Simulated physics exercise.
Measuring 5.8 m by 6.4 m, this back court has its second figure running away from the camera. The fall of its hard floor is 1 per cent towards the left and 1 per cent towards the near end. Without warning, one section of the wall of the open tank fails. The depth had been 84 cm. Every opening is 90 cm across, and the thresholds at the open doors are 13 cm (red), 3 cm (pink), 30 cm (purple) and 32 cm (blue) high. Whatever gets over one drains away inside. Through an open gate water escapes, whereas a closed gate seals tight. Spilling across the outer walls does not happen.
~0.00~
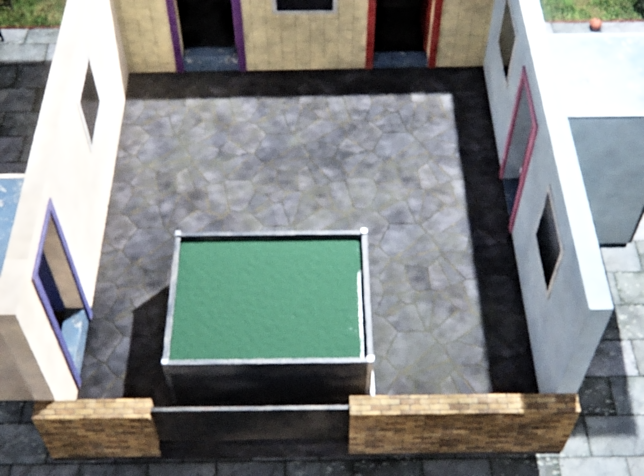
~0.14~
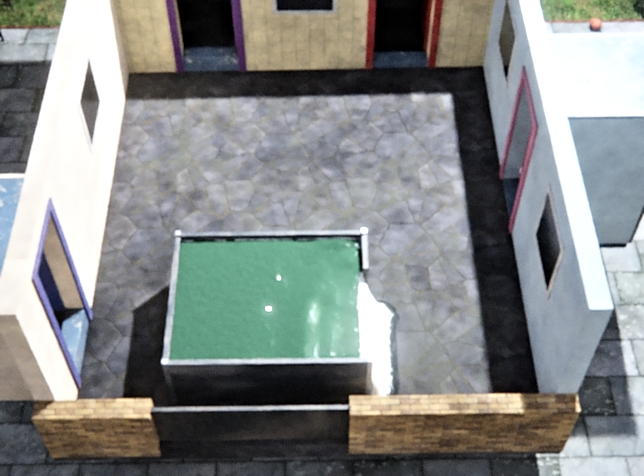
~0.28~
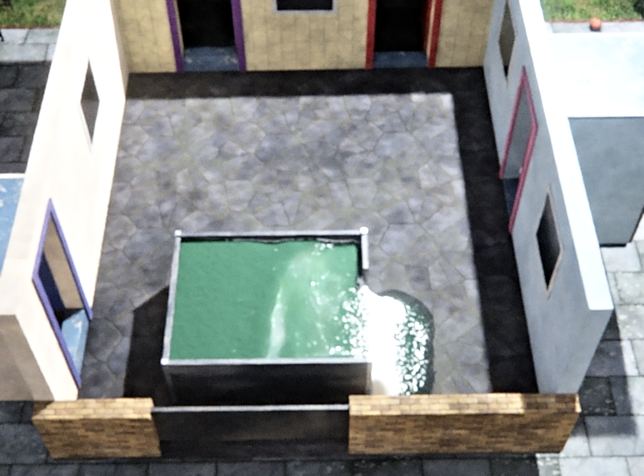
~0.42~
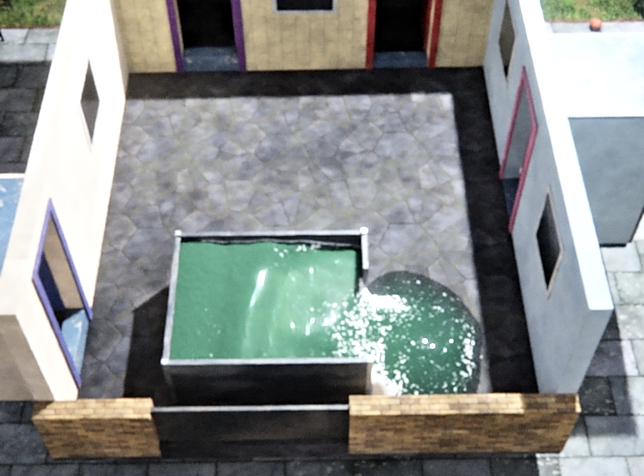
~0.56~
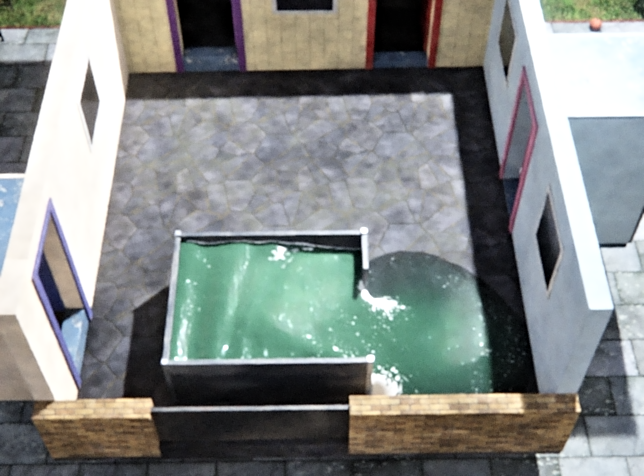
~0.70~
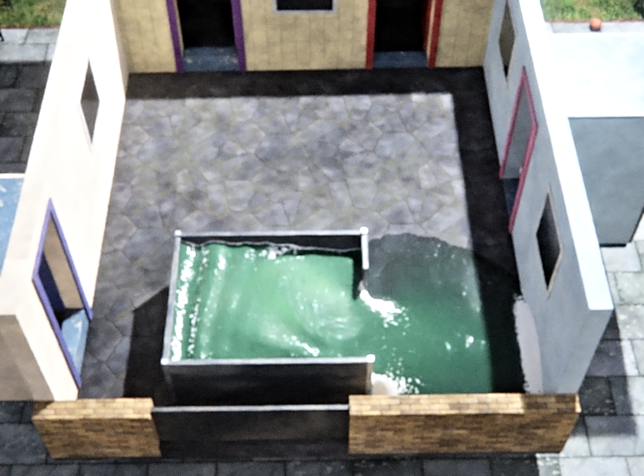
A tank of green water opens on its right side and floods the courtyard's near-right corner.
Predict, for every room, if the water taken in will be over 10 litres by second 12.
One by one: At the red door the inflow will be out of bounds. At the pink door the inflow will be out of bounds. At the purple door the inflow will be within bounds. At the blue door the inflow will be within bounds.
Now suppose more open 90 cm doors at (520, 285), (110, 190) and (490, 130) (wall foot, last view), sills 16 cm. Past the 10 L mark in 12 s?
The first one exceeds it, the second one doesn't reach it, and the third one doesn't reach it.
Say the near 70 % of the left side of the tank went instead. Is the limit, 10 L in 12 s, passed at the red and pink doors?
Lab note: Vs limit, red door inside limit; pink door limit exceeded.
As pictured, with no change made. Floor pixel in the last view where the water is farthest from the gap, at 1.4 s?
Location: Approx. (502, 187) in the last view.
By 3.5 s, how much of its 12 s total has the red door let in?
By then it's near 15% of the total.
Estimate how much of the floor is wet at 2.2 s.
I'd say around 30 %.
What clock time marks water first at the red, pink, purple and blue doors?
Red = 2.8 s, pink = 1.2 s, purple = 3.8 s, blue = 4.0 s.
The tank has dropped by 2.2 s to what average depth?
40 cm.
After 1.4 s water covers 20 % of the floor and is deepest (68 cm) near (542, 422); red door not reached, pink door 8 cm at the sill, 0 L in, purple door not reached, blue door not reached.
After 2.2 s water covers 30 % of the floor and is deepest (52 cm) near (540, 409); red door not reached, pink door 11 cm at the sill, 11 L in, purple door not reached, blue door not reached.
After 3.5 s water covers 60 % of the floor and is deepest (32 cm) near (425, 424); red door 27 cm at the sill, 18 L in, pink door 10 cm at the sill, 50 L in, purple door not reached, blue door not reached.
After 7.0 s water covers 90 % of the floor and is deepest (22 cm) near (128, 84); red door 15 cm at the sill, 107 L in, pink door 6 cm at the sill, 102 L in, purple door 8 cm at the sill, 0 L in, blue door 7 cm at the sill, 0 L in.
After 12.0 s water covers 100 % of the floor and is deepest (26 cm) near (72, 430); red door 4 cm at the sill, 110 L in, pink door 7 cm at the sill, 122 L in, purple door 10 cm at the sill, 0 L in, blue door 24 cm at the sill, 0 L in.
